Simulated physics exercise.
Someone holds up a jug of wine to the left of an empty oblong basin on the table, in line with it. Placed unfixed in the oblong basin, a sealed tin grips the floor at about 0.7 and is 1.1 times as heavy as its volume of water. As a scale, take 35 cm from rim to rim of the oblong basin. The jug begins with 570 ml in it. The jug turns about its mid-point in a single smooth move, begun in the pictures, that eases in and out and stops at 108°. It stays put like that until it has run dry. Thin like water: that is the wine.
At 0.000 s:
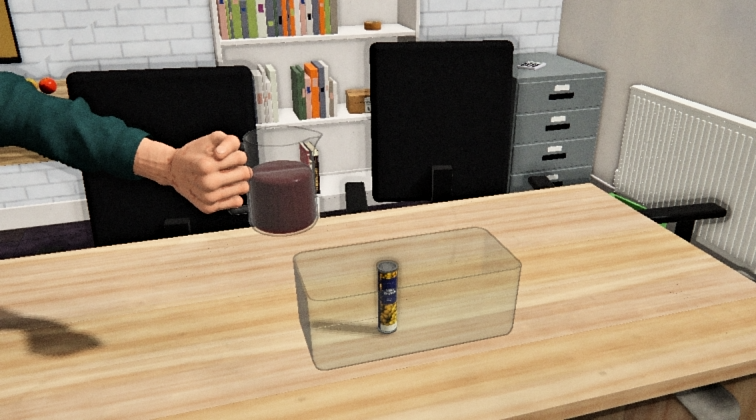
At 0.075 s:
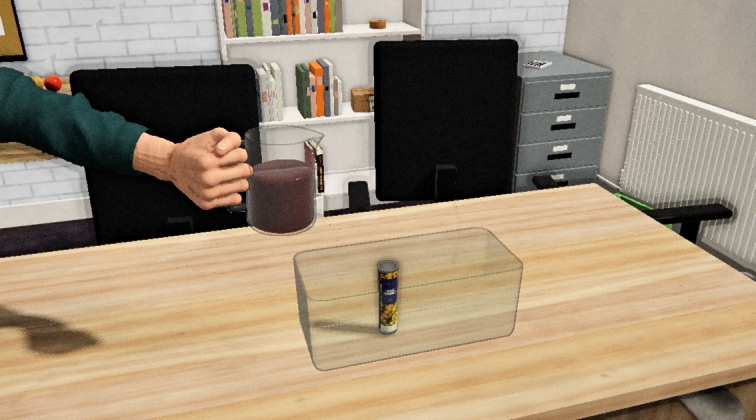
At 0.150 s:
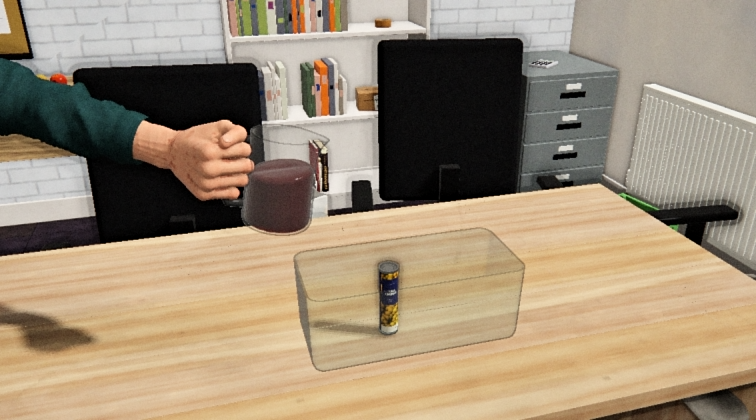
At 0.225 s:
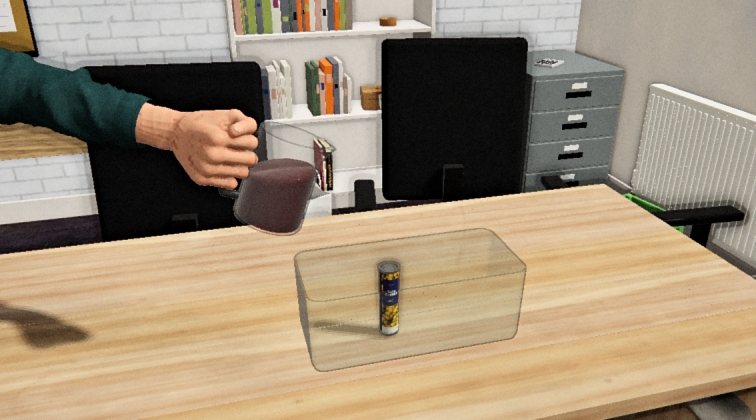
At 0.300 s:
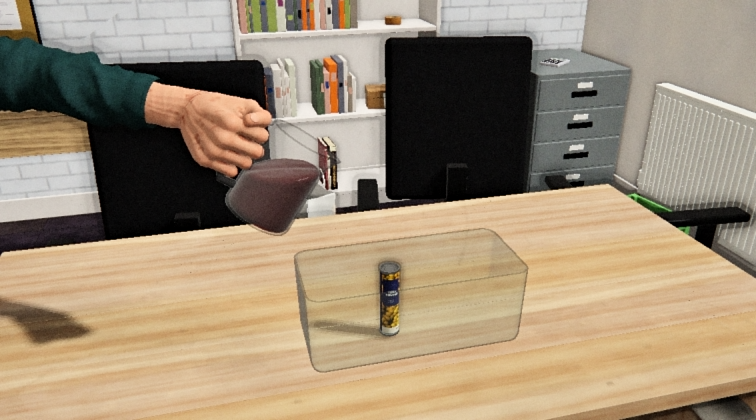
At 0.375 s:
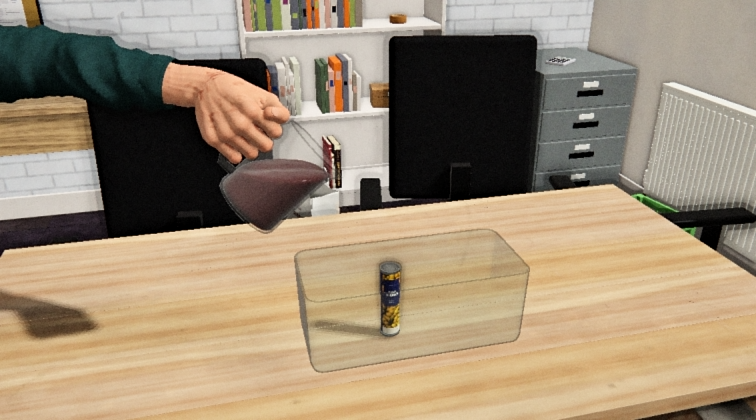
Above a wooden table, a hand steadily tilts a jug of dark wine rightward.
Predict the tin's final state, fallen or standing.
I predict it is fallen.
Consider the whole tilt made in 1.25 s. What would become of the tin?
Then it topples.
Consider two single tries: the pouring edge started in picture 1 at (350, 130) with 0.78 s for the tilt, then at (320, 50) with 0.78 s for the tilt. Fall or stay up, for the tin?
Run one: It does not tip. Run two: It does not tip.
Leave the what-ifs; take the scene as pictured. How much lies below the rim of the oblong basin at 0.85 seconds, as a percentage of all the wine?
I reckon close to 62 per cent.
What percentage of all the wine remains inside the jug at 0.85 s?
Remaining share: Approx. 20 %.
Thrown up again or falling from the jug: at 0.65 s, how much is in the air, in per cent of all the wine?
About 26 per cent.
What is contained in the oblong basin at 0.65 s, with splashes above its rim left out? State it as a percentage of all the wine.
Roughly 8 per cent.
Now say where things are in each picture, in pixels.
The first frame shows tilt 0°; pouring edge (322, 133); surface from (248, 173) to (311, 166); the oblong basin's rim runs from (300, 278) to (503, 246); the tin's top is at (387, 269).
The second frame shows tilt 2°; pouring edge (324, 134); surface from (248, 172) to (311, 165).
The third frame shows tilt 10°; pouring edge (330, 139); surface from (248, 173) to (312, 165).
The fourth frame shows tilt 21°; pouring edge (336, 148); surface from (245, 176) to (316, 165).
The fifth frame shows tilt 35°; pouring edge (341, 161); surface from (232, 187) to (320, 166).
The sixth frame shows tilt 51°; pouring edge (343, 176); surface from (226, 177) to (330, 170).
By 0.65 s the tilt is 100° and 66 per cent is still to pour; the tin stands where it began.
By 0.85 s the tilt is 108° and 20 per cent is still to pour; the tin stands 3 cm from where it began.
By 1.05 s the tilt is 108° and 4 per cent is still to pour; the tin leans 46°.
By 1.28 s the tilt is 108° and 0 per cent is still to pour; the tin lies on its side.
At rest the tin lies on its side.
